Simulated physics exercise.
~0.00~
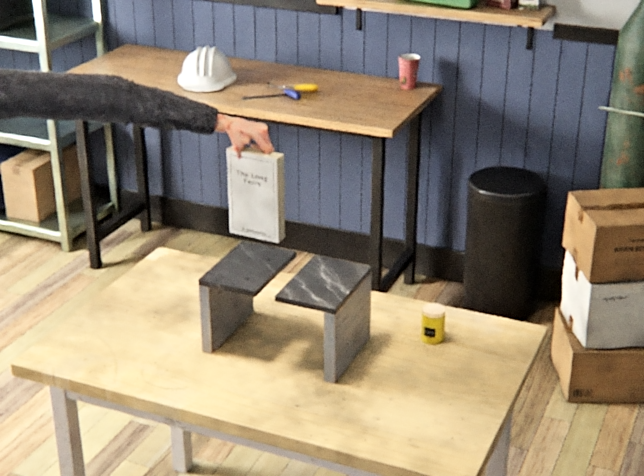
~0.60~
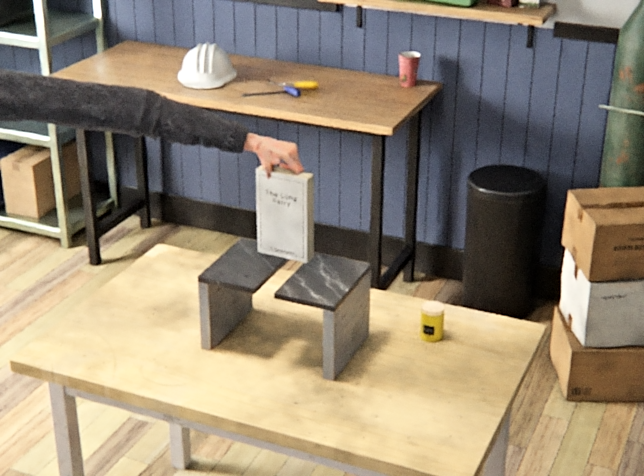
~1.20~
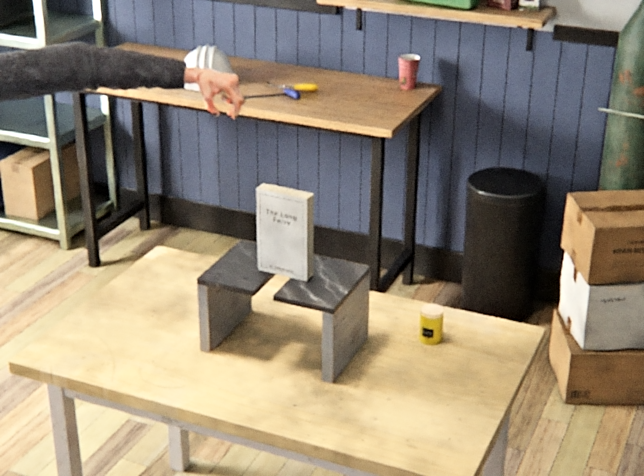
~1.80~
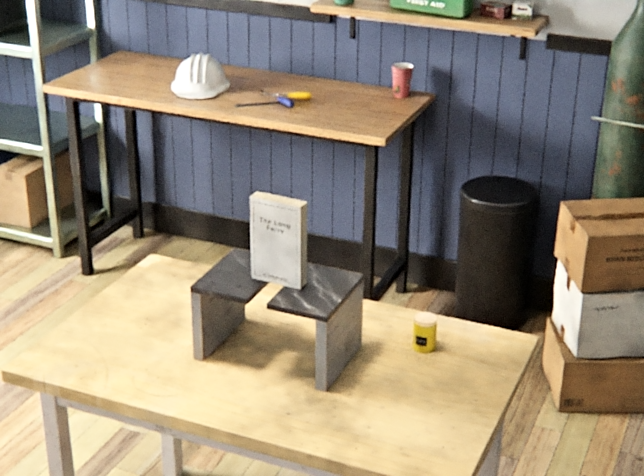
A hand held a white book upright over the gap between two dark-topped ledges on a wooden table, moved it right and down, then let go and drew back. The book stayed standing, caught across the gap, with a yellow jar nearby.
